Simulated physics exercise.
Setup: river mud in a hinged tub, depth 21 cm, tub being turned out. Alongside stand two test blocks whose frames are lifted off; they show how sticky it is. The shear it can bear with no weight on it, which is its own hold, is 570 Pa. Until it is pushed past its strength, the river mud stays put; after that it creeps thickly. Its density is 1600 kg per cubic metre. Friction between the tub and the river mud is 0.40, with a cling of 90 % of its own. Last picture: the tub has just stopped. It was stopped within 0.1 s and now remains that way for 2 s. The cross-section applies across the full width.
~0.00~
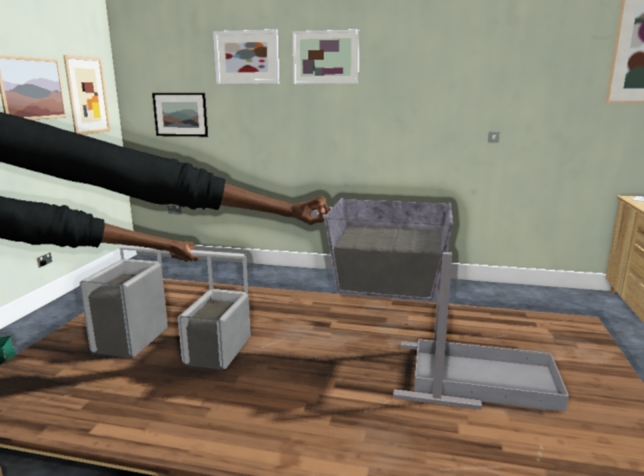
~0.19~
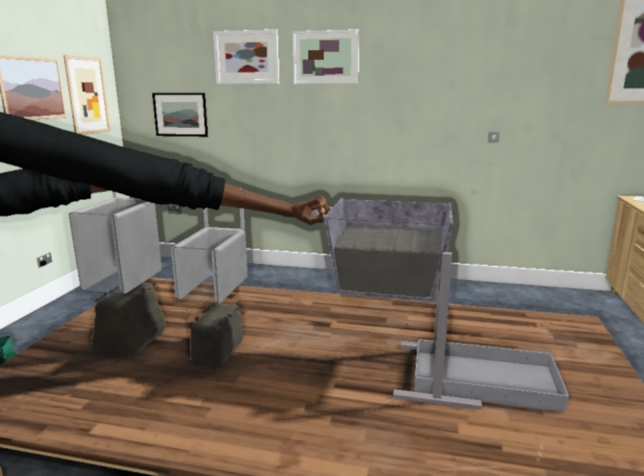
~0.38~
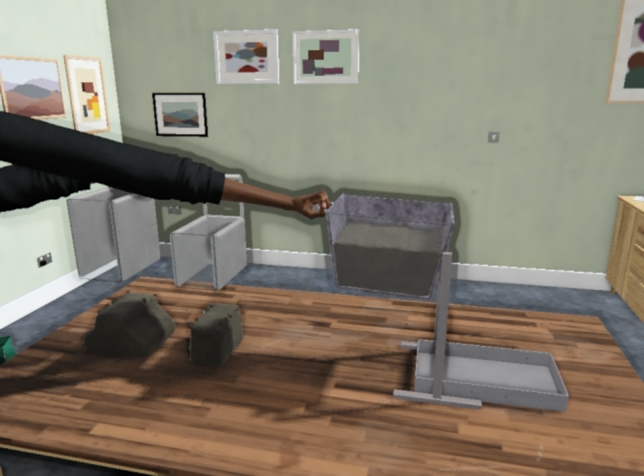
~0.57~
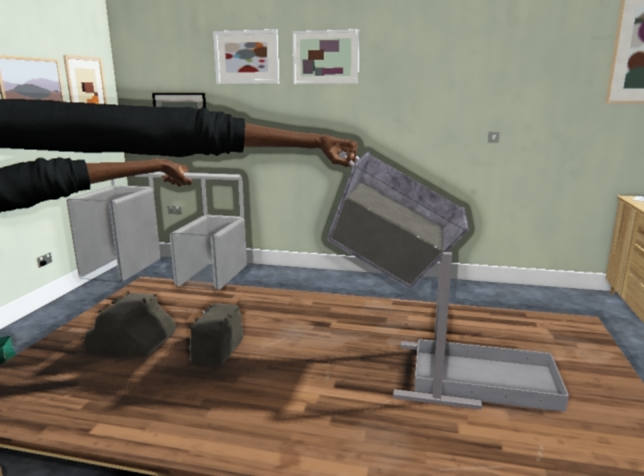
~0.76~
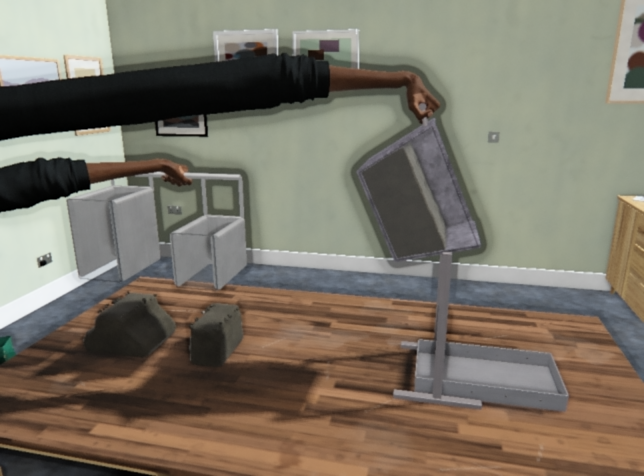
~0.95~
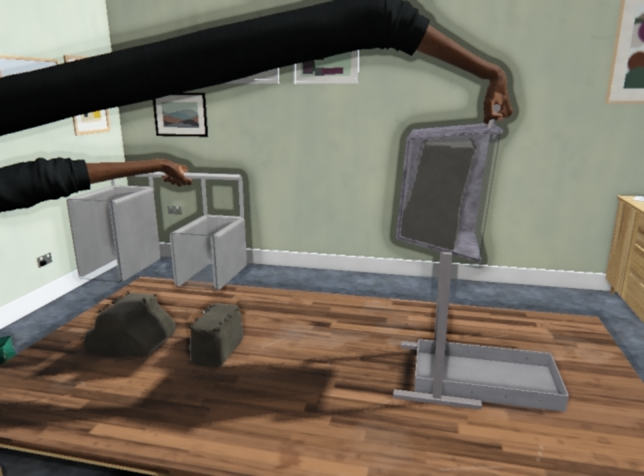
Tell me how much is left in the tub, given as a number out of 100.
It should be close to 34 out of 100.
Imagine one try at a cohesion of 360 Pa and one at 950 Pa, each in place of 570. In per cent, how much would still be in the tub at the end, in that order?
In that order: 25 %, 45 %.
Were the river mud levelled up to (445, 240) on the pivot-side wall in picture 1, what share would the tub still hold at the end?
In that case, around 25 percent.
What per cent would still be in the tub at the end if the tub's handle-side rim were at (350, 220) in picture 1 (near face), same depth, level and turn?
About 45 per cent.
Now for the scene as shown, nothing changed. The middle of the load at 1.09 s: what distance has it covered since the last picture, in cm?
Shift: Some 9 cm.
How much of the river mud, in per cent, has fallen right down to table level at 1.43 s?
About 55 per cent.
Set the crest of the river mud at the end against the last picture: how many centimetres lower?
Some 19 cm.
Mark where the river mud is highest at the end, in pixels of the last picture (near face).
On the near face, the top ends up close to (441, 221).
After 1.09 s, the tub is at 94 degrees and holds 86 %.
After 1.26 s, the tub is at 94 degrees and holds 40 %.
After 1.43 s, the tub is at 94 degrees and holds 34 %.
After 1.60 s, the tub is at 94 degrees and holds 34 %.
After 2.95 s, at the end, the tub is at 94 degrees and holds 34 %.
